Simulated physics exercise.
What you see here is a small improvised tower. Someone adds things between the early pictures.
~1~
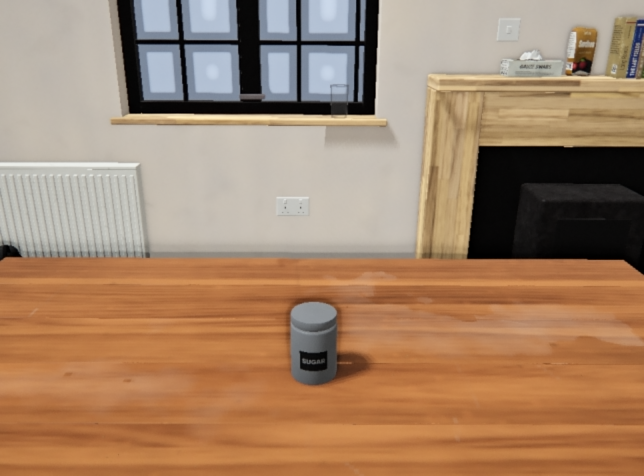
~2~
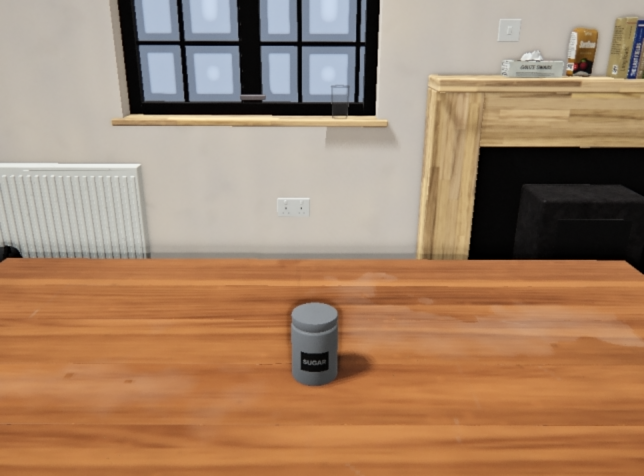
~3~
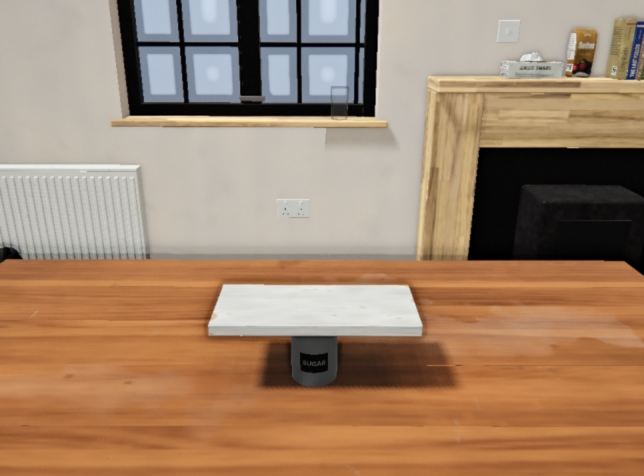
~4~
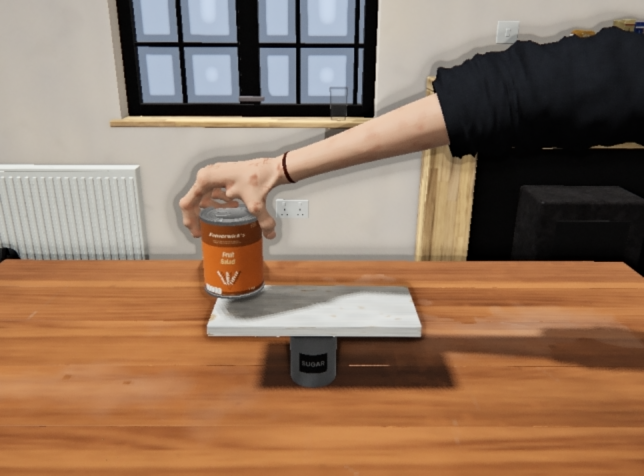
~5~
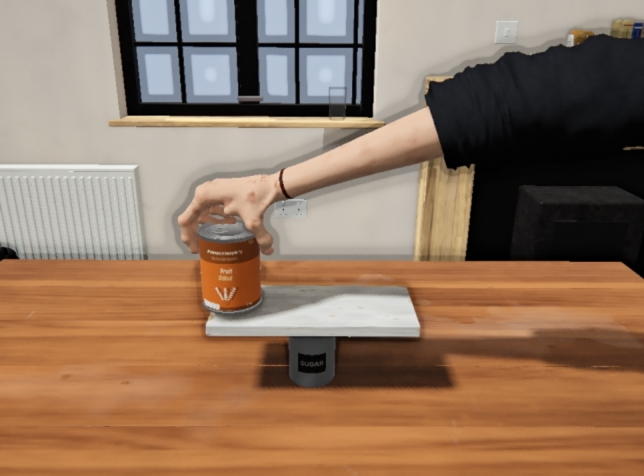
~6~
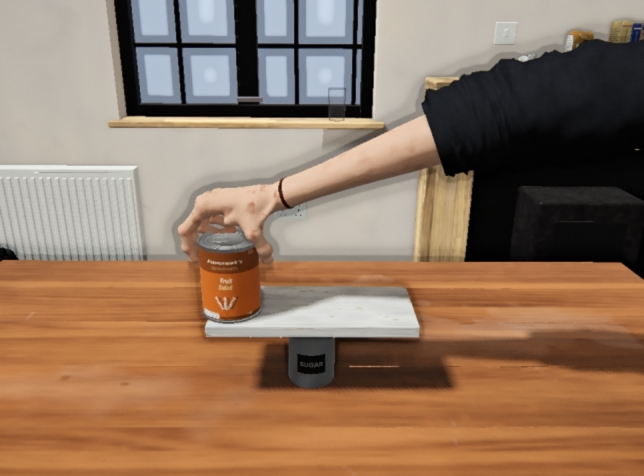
At first, a small grey jar stands alone on a wooden table, and then a white board appears lying flat across its top. A hand reaches in from the right, holding an orange tin above the board's left end, and lowers it a short way onto the board, keeping hold of it.
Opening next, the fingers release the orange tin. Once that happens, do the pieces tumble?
Yes.
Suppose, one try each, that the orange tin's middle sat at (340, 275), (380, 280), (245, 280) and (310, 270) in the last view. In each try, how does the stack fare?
So it stays steady first, tips over next, tips over after that, and stays steady last.
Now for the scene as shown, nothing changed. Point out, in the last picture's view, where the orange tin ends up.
About (164, 367).
Then, 0.40 s after the last picture, orange tin now fallen; white board tipped 39° from how it was.
Then, 0.50 s after the last picture, white board tipped 60° from how it was.
At rest, fallen, orange tin; tipped over in the stack, white board; grey jar in place. Seen from the same camera at the end, orange tin near (164, 366). The stack comes apart.
